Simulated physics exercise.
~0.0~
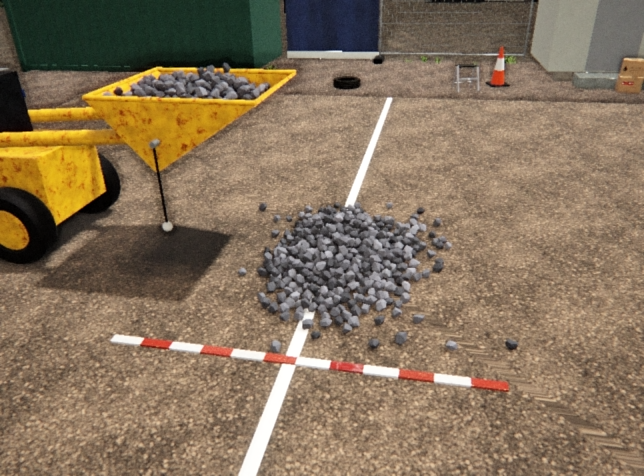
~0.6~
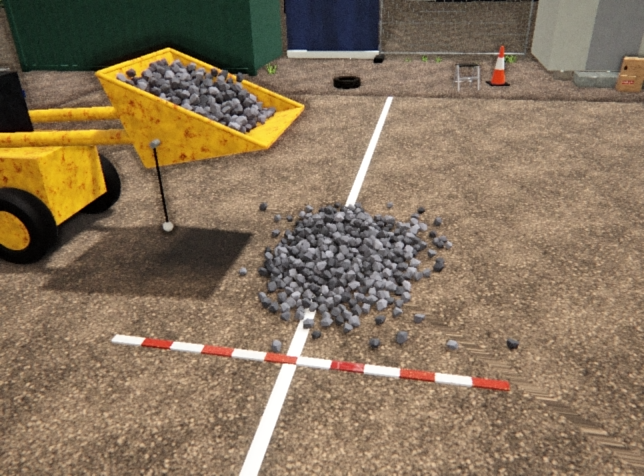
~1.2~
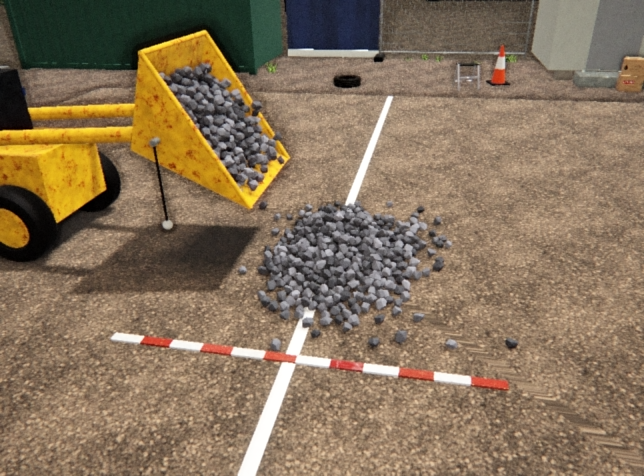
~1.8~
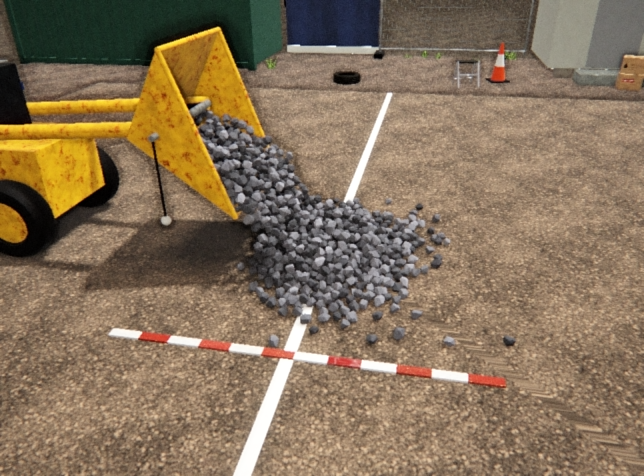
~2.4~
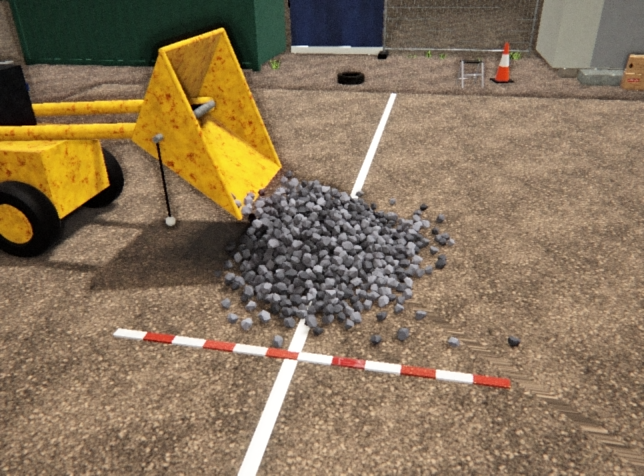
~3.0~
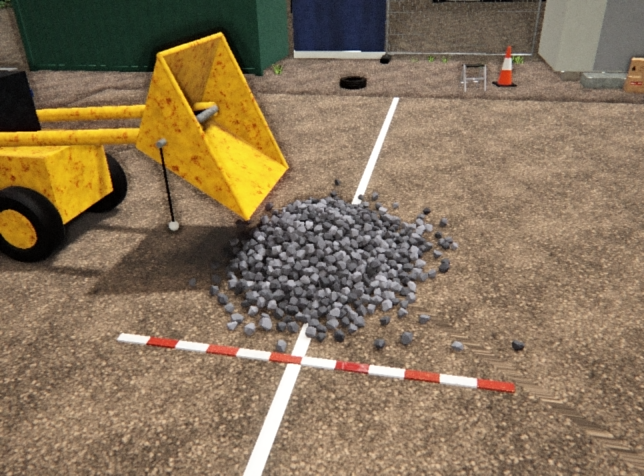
A yellow loader's bucket full of grey stones tipped steeply forward, and the stones slid out onto a pile already lying across a white ground line, leaving the bucket empty and still tilted above a larger, wider heap behind the striped staff.
